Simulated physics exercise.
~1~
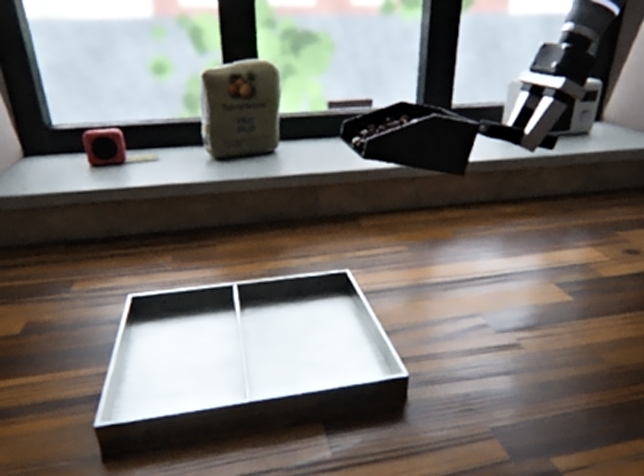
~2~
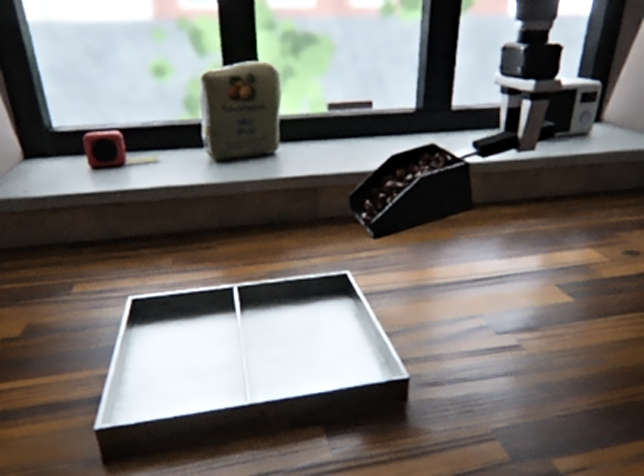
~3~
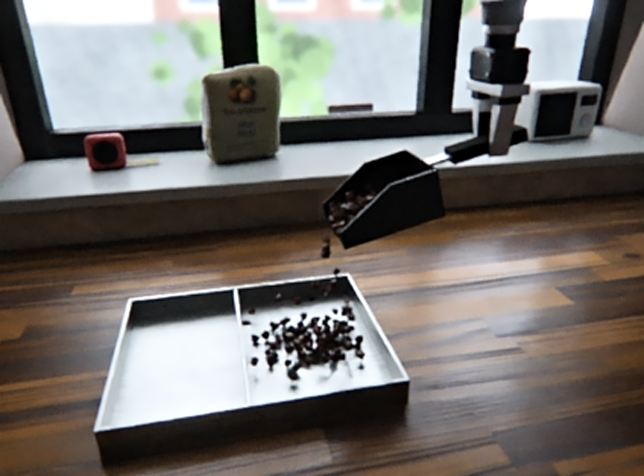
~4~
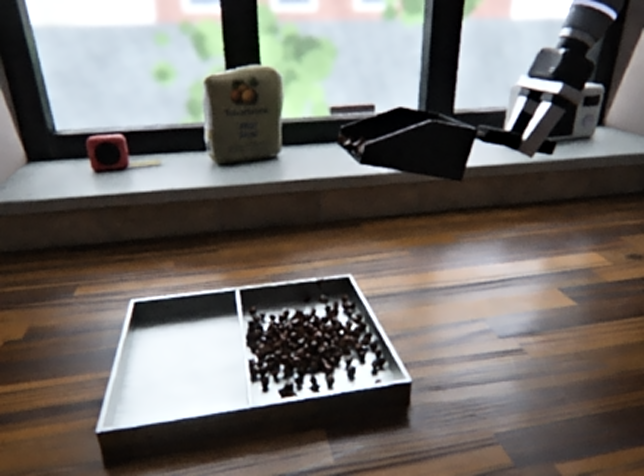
A robotic arm holds a black, open-fronted scoop of small dark brown pellets above a wooden table, seen from across the table by a slightly swaying camera. Behind it, a window sill holds a small red box, a beige bag and a white appliance, while a shallow pale tray with two compartments rests on the table. The arm lowers and tips the scoop, then moves a little to the left as pellets tumble into the tray's right compartment. Finally, it raises and levels the scoop, leaving a wide pile on the right and the left compartment empty.
